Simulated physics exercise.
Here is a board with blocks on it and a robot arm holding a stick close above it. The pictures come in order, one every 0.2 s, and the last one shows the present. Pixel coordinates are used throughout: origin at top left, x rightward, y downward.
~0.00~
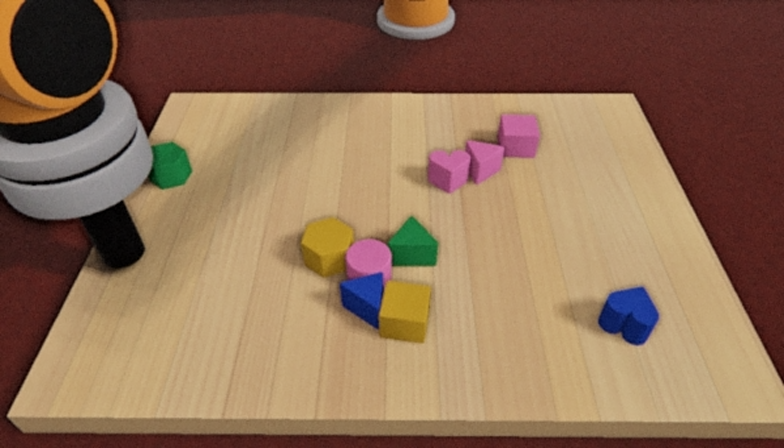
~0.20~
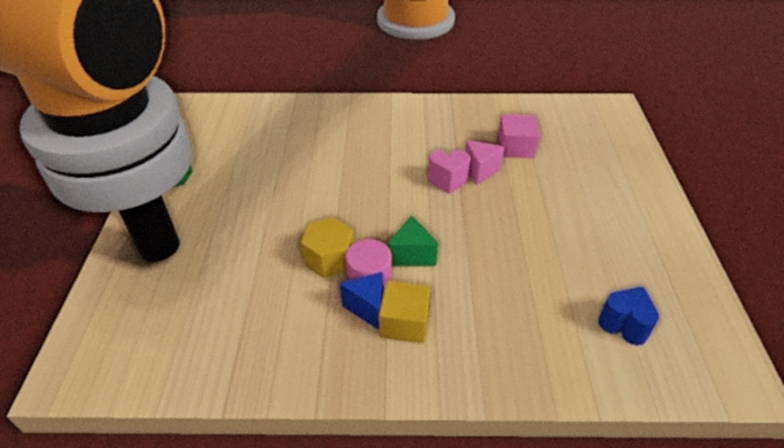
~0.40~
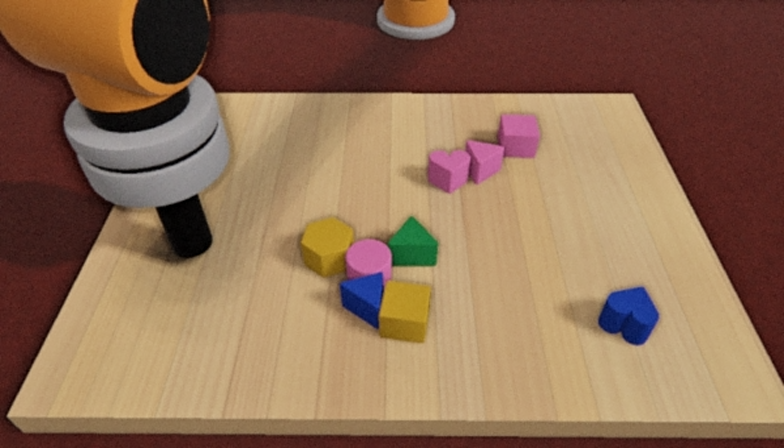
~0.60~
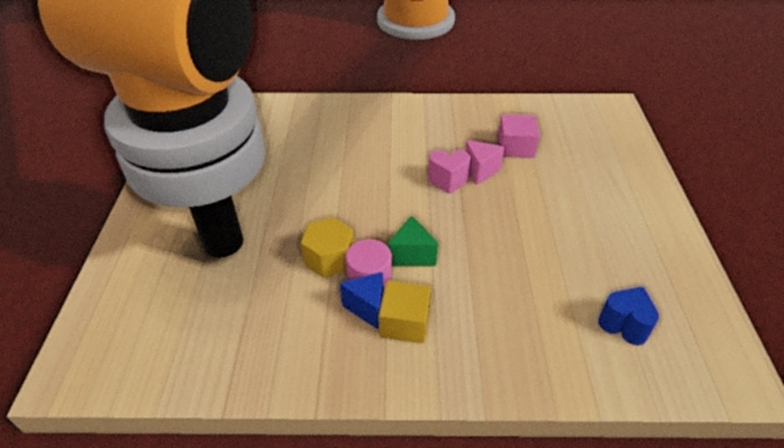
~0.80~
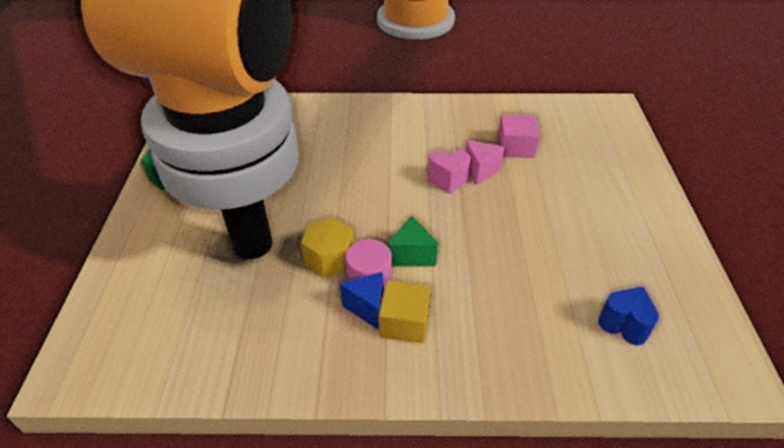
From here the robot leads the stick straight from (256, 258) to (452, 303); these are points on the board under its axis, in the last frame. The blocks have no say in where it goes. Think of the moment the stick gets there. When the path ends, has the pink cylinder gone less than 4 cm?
No, it doesn't check out.
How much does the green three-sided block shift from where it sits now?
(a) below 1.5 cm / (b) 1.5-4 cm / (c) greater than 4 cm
It's b.
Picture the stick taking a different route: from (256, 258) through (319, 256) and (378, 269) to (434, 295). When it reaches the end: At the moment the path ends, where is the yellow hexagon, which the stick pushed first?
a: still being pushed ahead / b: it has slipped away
I choose b.
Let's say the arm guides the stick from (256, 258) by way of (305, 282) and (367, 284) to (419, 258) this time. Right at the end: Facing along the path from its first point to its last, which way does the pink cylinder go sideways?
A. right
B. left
Choice B: Left.
The first path, step by step. One third of the way, stick (318, 259); yellow hexagon (355, 231), turned 40° anticlockwise; pink cylinder (390, 255); green three-sided block (424, 232), turned 40° anticlockwise.
Two thirds of the way, stick (384, 275); yellow hexagon (375, 227), turned 80° anticlockwise; blue three-sided block (371, 295); pink cylinder (428, 258); yellow square block (409, 302); green three-sided block (438, 231), turned 95° anticlockwise.
At the end, stick (453, 291); yellow hexagon (375, 227), turned 80° anticlockwise; blue three-sided block (372, 296), turned 15° clockwise; pink cylinder (482, 255); yellow square block (434, 320), turned 65° clockwise; green three-sided block (446, 229), turned 125° anticlockwise.
